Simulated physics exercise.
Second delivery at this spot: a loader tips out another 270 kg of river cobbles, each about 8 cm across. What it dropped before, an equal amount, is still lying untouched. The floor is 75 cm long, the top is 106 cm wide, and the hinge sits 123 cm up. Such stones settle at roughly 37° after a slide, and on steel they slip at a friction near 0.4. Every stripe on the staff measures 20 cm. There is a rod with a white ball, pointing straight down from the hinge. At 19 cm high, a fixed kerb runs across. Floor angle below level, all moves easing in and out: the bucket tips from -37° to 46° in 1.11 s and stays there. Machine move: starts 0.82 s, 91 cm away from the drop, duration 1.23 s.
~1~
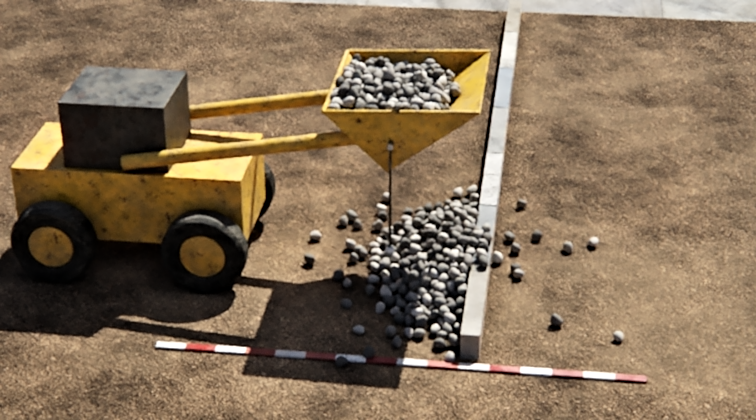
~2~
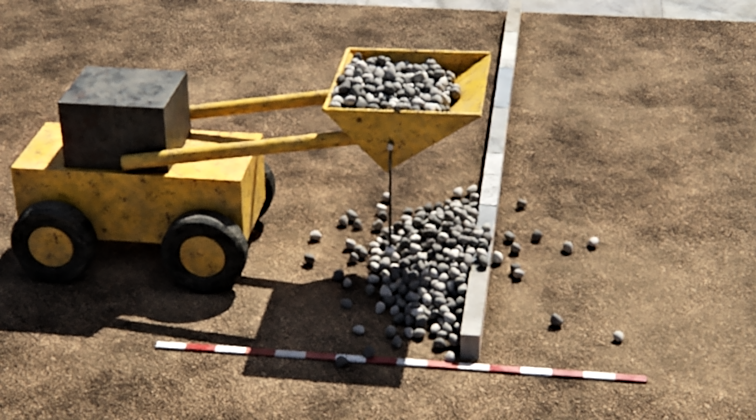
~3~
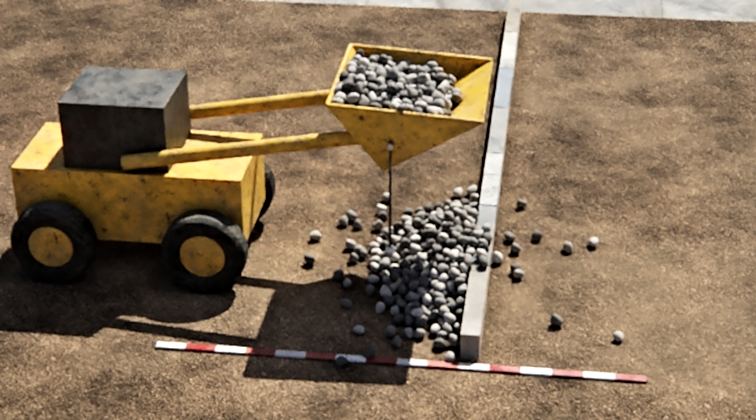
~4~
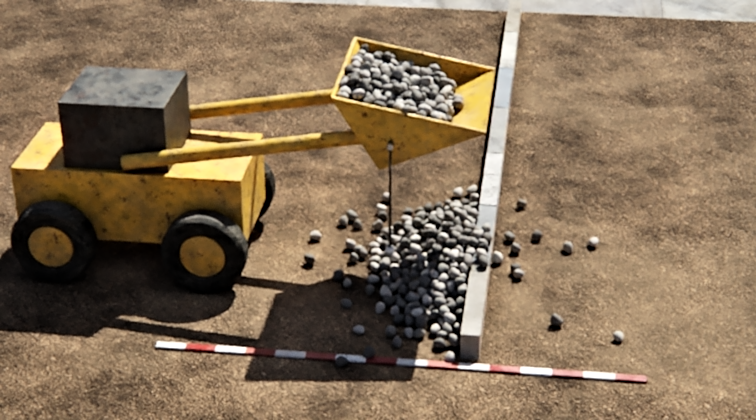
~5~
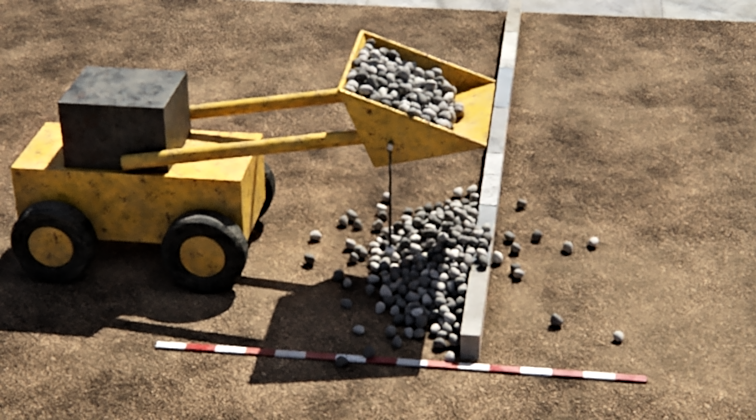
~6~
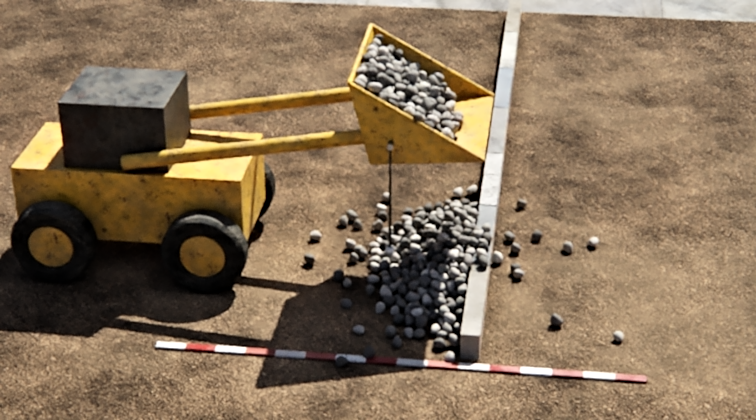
A yellow loader's bucket full of grey cobbles tilting steadily down to the right above a cobble pile against a low kerb.
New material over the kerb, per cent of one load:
35 per cent.
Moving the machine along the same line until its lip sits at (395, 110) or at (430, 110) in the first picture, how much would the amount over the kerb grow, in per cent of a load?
0 %, then 5 %.
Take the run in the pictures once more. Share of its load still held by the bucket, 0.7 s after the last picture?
Around 20 per cent of the load is still inside.
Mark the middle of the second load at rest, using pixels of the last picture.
I'd put their centre close to (460, 261).
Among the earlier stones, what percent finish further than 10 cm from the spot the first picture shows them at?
About 10 %.
Then, 0.4 s after the last picture the floor is at 33°; in per cent of one load, 98 in the bucket, 100 on this side of the kerb, 3 over the kerb; the foremost stones are at (553, 264).
Then, 0.7 s after the last picture the floor is at 46°; in per cent of one load, 18 in the bucket, 170 on this side of the kerb, 13 over the kerb; the foremost stones are at (556, 275).
Then, 2.0 s after the last picture the floor is at 46°; in per cent of one load, 0 in the bucket, 163 on this side of the kerb, 38 over the kerb; the foremost stones are at (689, 305).
Then, 4.5 s after the last picture the floor is at 46°; in per cent of one load, 0 in the bucket, 163 on this side of the kerb, 38 over the kerb; the foremost stones are at (690, 305). Net gain over the kerb, 35.
